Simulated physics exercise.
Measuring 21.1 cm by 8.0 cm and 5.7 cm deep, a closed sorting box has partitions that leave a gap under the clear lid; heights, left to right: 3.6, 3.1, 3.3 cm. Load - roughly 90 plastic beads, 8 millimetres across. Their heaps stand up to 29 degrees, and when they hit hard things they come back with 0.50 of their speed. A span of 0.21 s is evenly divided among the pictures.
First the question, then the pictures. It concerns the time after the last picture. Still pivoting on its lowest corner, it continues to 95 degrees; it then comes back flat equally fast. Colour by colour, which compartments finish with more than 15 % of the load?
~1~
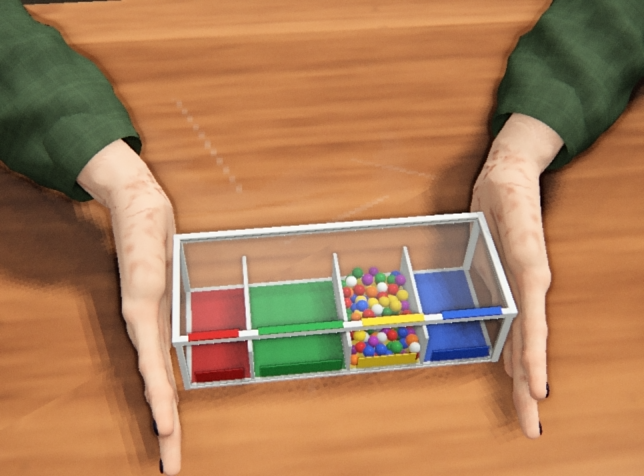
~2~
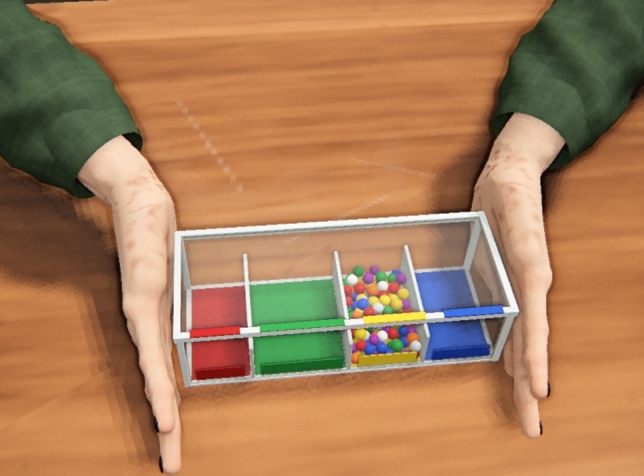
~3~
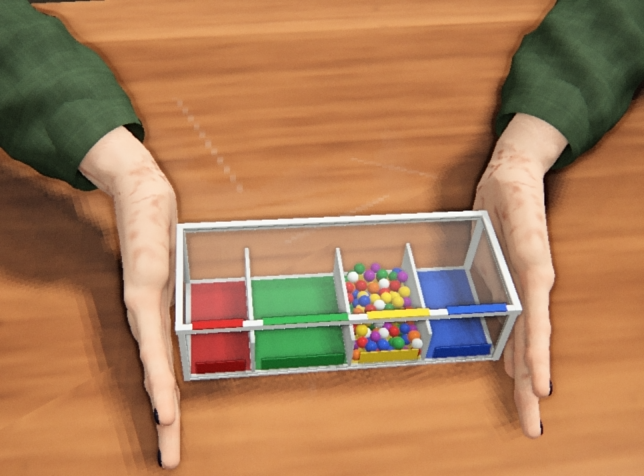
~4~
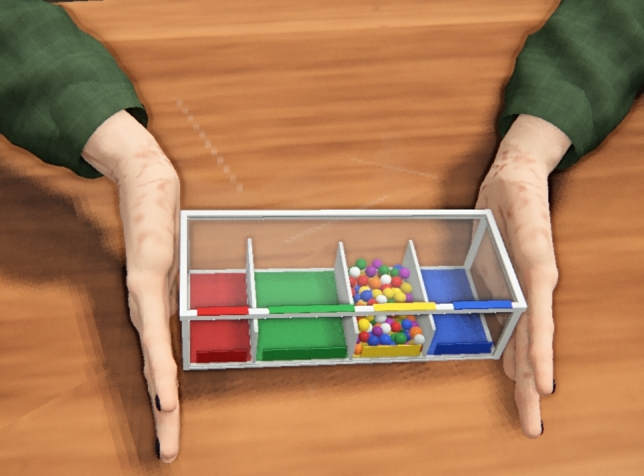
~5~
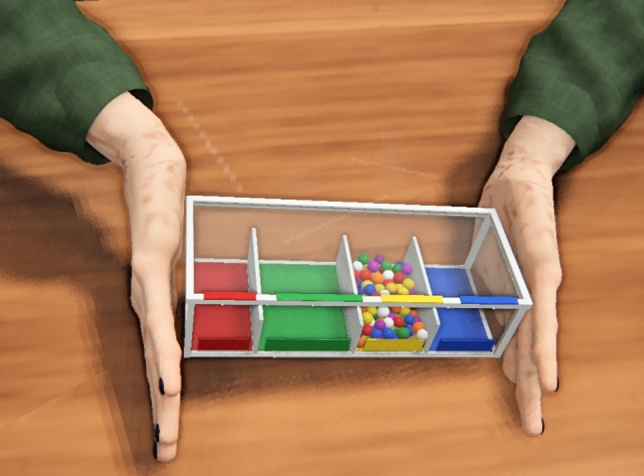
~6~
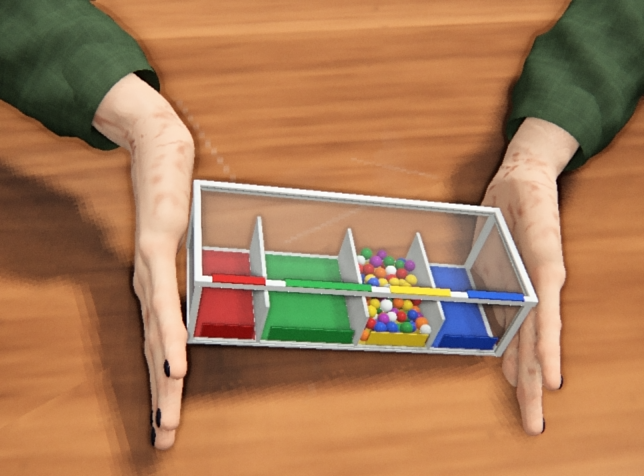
Red: No, blue: Yes, green: No, yellow: Yes.
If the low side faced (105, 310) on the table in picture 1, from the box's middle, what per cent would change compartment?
That comes to around 75 per cent.
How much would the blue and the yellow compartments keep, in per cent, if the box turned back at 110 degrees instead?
Shares: Blue 90, yellow 10, per cent.
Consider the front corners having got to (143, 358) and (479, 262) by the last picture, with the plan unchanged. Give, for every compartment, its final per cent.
That leaves red with 50 percent, blue with 0, green with 30 and yellow with 20 percent.
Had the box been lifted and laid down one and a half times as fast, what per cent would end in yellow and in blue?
The yellow compartment would end with 30 per cent and the blue one with 70 per cent.
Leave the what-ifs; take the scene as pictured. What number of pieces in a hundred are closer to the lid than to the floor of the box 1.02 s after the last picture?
Roughly 20 per cent.
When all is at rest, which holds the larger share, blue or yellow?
More ends up in the blue one.
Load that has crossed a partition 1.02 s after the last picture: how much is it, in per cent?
Roughly 15 per cent.
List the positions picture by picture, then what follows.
In the first picture, box tilt 0 degrees, front corners at (179, 339) and (509, 310); yellow 100 %.
In the second picture, box tilt 1 degrees, front corners at (180, 335) and (510, 309).
In the third picture, box tilt 3 degrees, front corners at (183, 327) and (513, 307).
In the fourth picture, box tilt 6 degrees, front corners at (187, 313) and (518, 305), lowest corner right back.
In the fifth picture, box tilt 9 degrees, front corners at (193, 296) and (523, 302), lowest corner right back.
In the sixth picture, box tilt 13 degrees, front corners at (201, 279) and (529, 299), lowest corner right back; yellow 100 %.
Then, 1.02 s after the last picture, tilt 95 degrees; blue 15 %, yellow 85 %.
Then, 1.70 s after the last picture, tilt 43 degrees; blue 60 %, yellow 40 %.
Then, 2.42 s after the last picture, tilt 0 degrees; blue 60 %, yellow 40 %.
In the end, red 0 %, blue 60 %, green 0 %, yellow 40 %.
